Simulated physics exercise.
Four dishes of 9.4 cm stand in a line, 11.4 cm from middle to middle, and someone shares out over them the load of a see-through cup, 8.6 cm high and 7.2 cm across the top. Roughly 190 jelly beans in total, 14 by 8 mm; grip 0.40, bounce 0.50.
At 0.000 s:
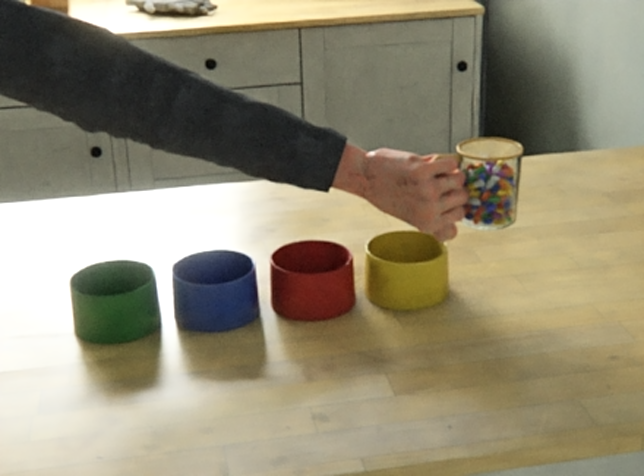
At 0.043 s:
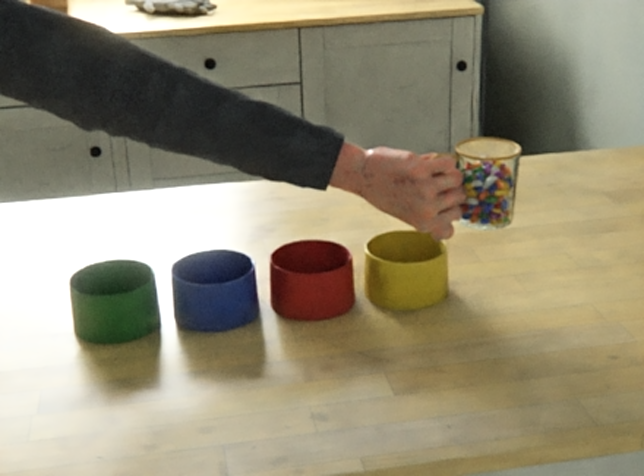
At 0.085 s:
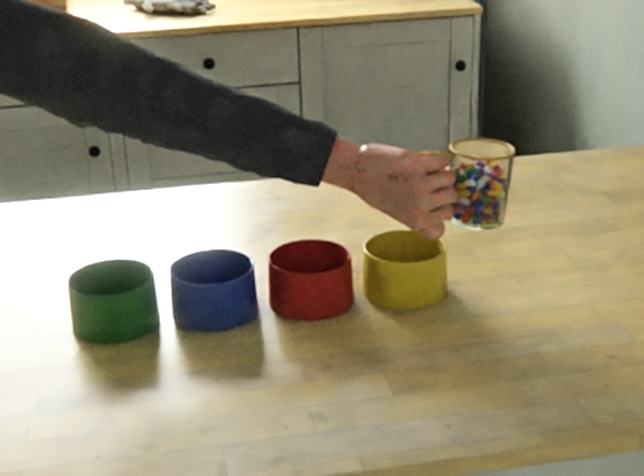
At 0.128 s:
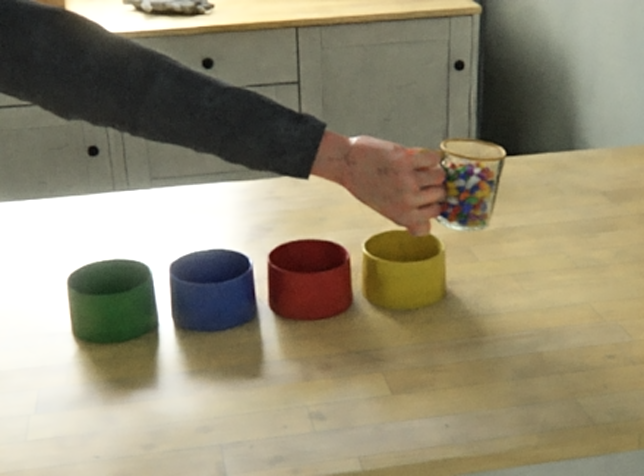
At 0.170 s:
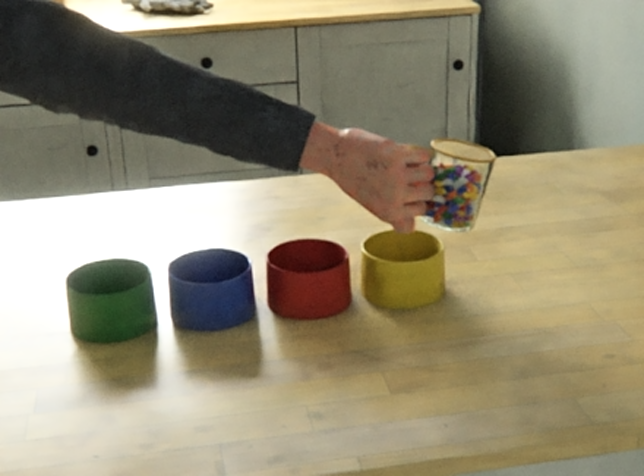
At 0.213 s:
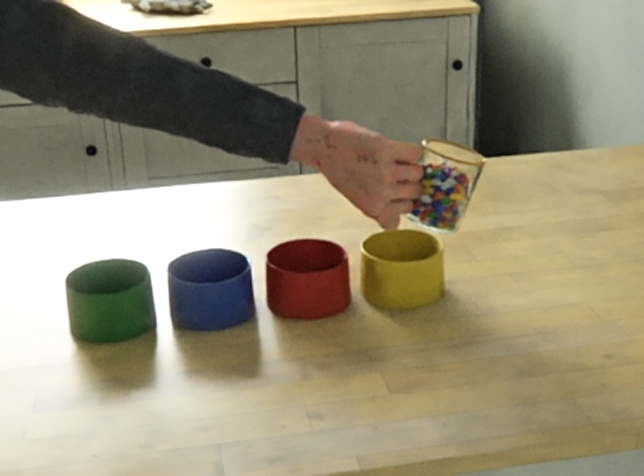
A hand held a clear cup of colourful candies above a wooden table, beside a row of green, blue, red and yellow dishes, then moved it slightly left while gradually tilting it.
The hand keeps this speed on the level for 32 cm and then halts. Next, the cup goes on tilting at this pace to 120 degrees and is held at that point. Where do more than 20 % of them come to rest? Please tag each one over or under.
Red - under; blue - over; green - under; yellow - under; counter - over.
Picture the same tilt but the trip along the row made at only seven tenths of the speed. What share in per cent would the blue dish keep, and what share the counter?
Then the blue dish gets 0 and the counter 10.
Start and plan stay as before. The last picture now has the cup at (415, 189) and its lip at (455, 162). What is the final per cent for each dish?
The red dish keeps 10, the blue dish 30, the green dish 0 and the yellow dish 0.
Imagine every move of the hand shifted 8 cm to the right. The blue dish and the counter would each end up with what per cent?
The blue dish would get 0 and the counter 0.
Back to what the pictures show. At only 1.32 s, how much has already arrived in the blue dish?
Close to 25 percent of the load.
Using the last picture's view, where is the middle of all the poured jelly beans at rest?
Roughly pixel (255, 299).
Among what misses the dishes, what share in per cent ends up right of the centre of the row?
Share: About 60 in a hundred.
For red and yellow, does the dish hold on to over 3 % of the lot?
Checking red: It clears; checking yellow: It falls short.
After 0.65 s, tilt 67 degrees; cup holds 100 %.
After 0.93 s, tilt 99 degrees; cup holds 95 %, red 5 %.
After 1.32 s, tilt 120 degrees; cup holds 35 %, red 10 %, blue 25 %.
In the end, at 2.5 s, red 10 %, blue 35 %, green 0 %, yellow 0 %, counter 55 %.
